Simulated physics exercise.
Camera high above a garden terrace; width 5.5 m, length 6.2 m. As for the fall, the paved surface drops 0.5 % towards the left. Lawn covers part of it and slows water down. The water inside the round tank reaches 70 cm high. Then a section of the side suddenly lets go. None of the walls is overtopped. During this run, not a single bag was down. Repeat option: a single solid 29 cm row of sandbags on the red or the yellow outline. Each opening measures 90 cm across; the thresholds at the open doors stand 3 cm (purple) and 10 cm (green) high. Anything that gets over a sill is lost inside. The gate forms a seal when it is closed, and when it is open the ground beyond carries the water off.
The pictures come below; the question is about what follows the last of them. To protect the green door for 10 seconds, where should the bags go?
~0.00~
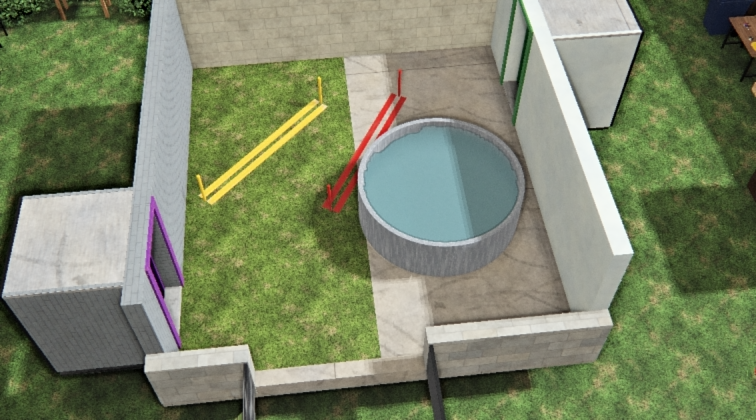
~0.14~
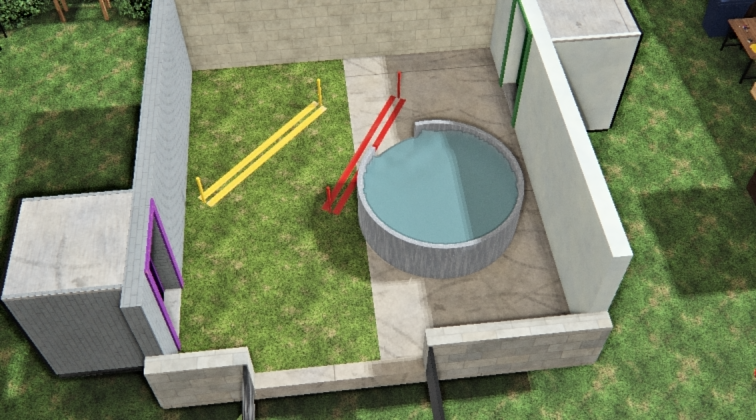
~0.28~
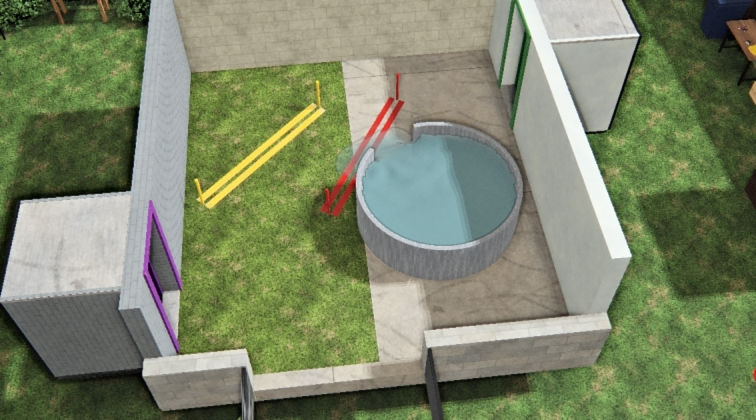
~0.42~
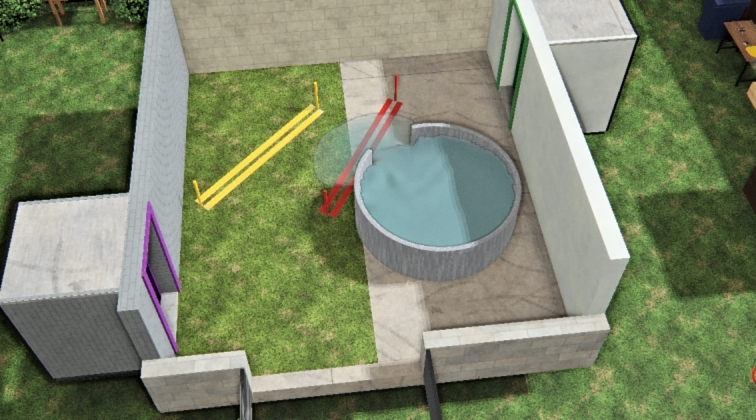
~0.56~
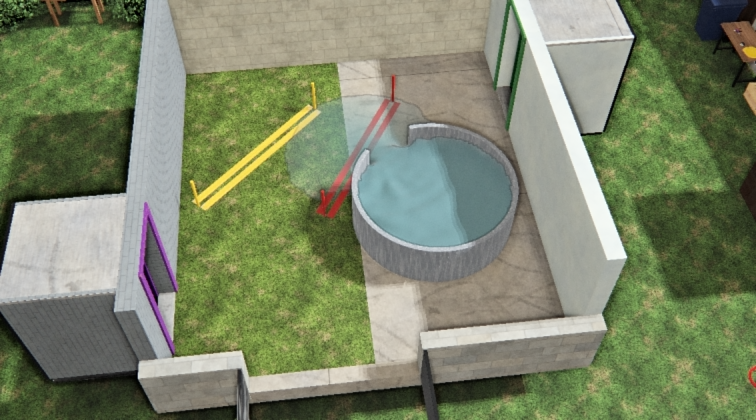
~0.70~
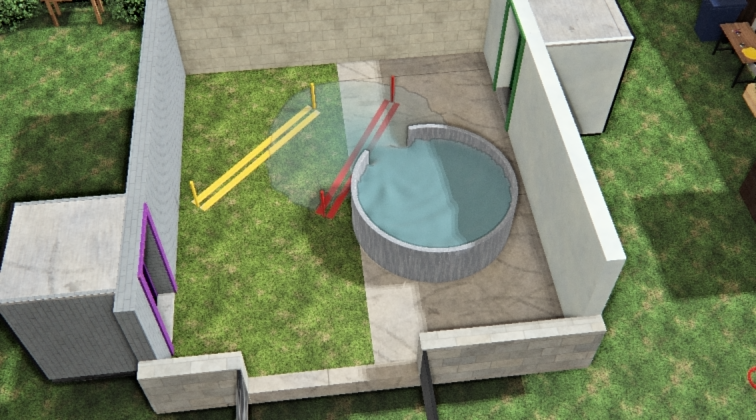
On the yellow mark.
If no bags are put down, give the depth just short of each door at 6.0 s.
Purple 5 cm, green 7 cm.
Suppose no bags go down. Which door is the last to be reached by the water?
The purple door.
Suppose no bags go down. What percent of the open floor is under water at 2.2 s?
Wet share: Around 40 %.
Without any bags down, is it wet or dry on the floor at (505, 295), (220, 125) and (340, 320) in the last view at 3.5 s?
One by one, I'd say spared, swamped and spared.
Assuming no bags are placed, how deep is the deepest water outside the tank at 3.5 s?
I'd say some 25 centimetres at most.
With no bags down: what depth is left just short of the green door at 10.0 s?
I'd say close to 6.5 cm.
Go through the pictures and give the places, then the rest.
Still water, 70 cm deep, in the round tank at (441, 181), in the first frame.
Water pours out on the round tank's far side and has run 0.5 m, to a hidden place; typically 8 cm deep outside, 70 cm at the round tank's back, in the second frame.
Water pours out on the round tank's far side and has run 0.8 m, to a hidden place; typically 9 cm deep outside, 70 cm at the round tank's back, in the third frame.
Water pours out on the round tank's far side and has run 1.3 m, to (328, 136); typically 7 cm deep outside, 70 cm at the round tank's back, in the fourth frame.
The front is at (322, 107), 1.8 m from the gap on the round tank's far side; 3.7 m2 of floor is under water; 70 cm left at the back of the round tank, in the fifth frame.
The front is at (297, 98), 2.3 m from the gap on the round tank's far side; 5.2 m2 of floor is under water; 69 cm left at the back of the round tank, in the sixth frame.
After 1.4 s water covers 30 % of the floor and is deepest (36 cm) near (389, 163) in the run without bags; in at the green door, 0 L with no bags, 0 L with the row on red, 0 L on yellow.
After 2.2 s water covers 40 % of the floor and is deepest (29 cm) near (389, 163) in the run without bags; in at the green door, 0 L with no bags, 17 L with the row on red, 0 L on yellow.
After 3.5 s water covers 50 % of the floor and is deepest (25 cm) near (196, 83) in the run without bags; in at the green door, 0 L with no bags, 67 L with the row on red, 0 L on yellow.
After 6.0 s water covers 75 % of the floor and is deepest (17 cm) near (186, 84) in the run without bags; in at the green door, 0 L with no bags, 151 L with the row on red, 1 L on yellow.
After 10.0 s water covers 100 % of the floor and is deepest (13 cm) near (186, 91) in the run without bags; in at the green door, 0 L with no bags, 189 L with the row on red, 1 L on yellow.
